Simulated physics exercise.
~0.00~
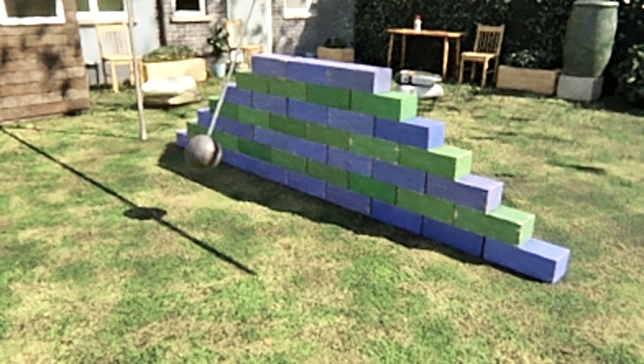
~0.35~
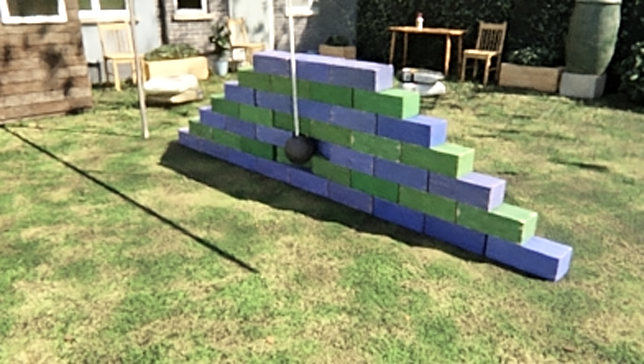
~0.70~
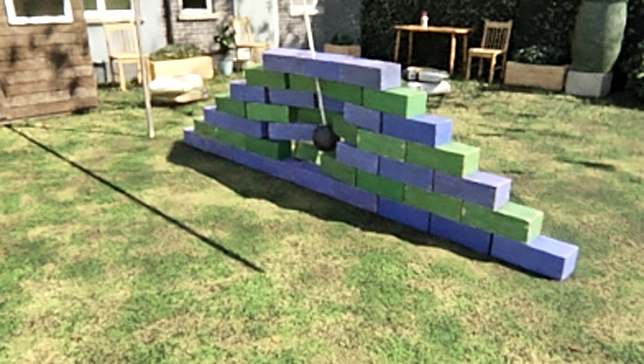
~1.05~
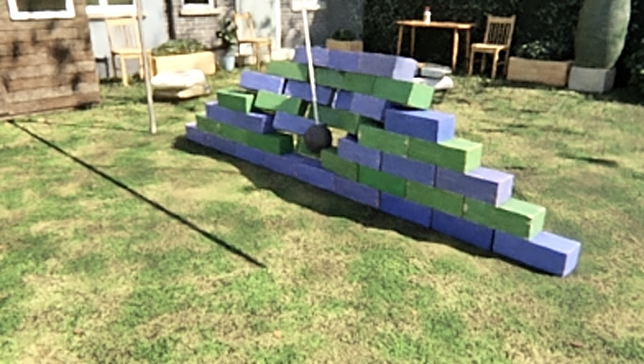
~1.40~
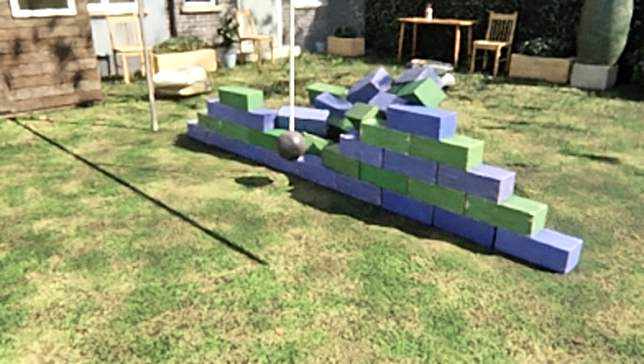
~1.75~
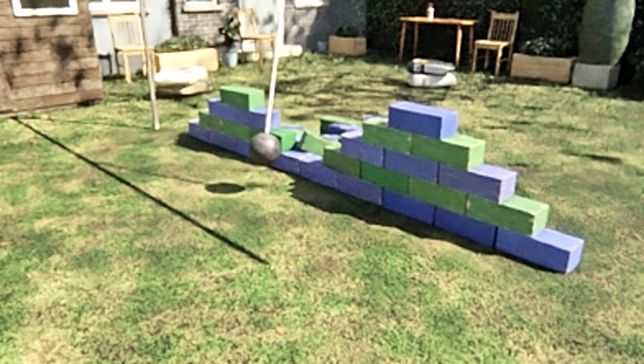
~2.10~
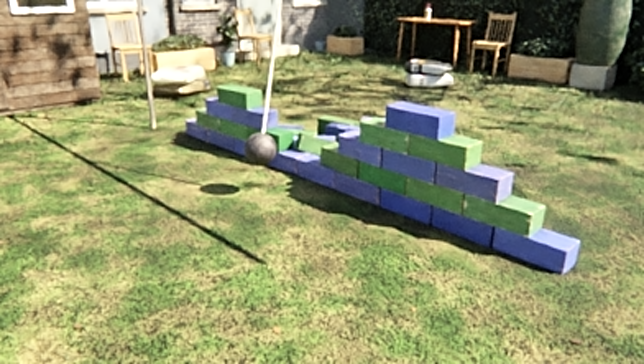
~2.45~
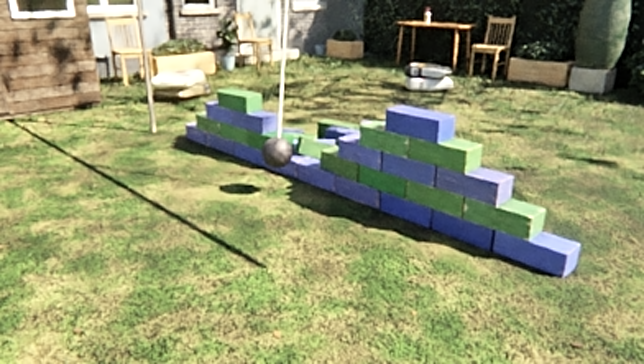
In a sunny back garden, a dark ball hanging from a line swung right into a stepped wall of blue and green blocks, toppling the upper middle backwards, then swung back left and drifted in front of the gap, with both sloping ends still standing.
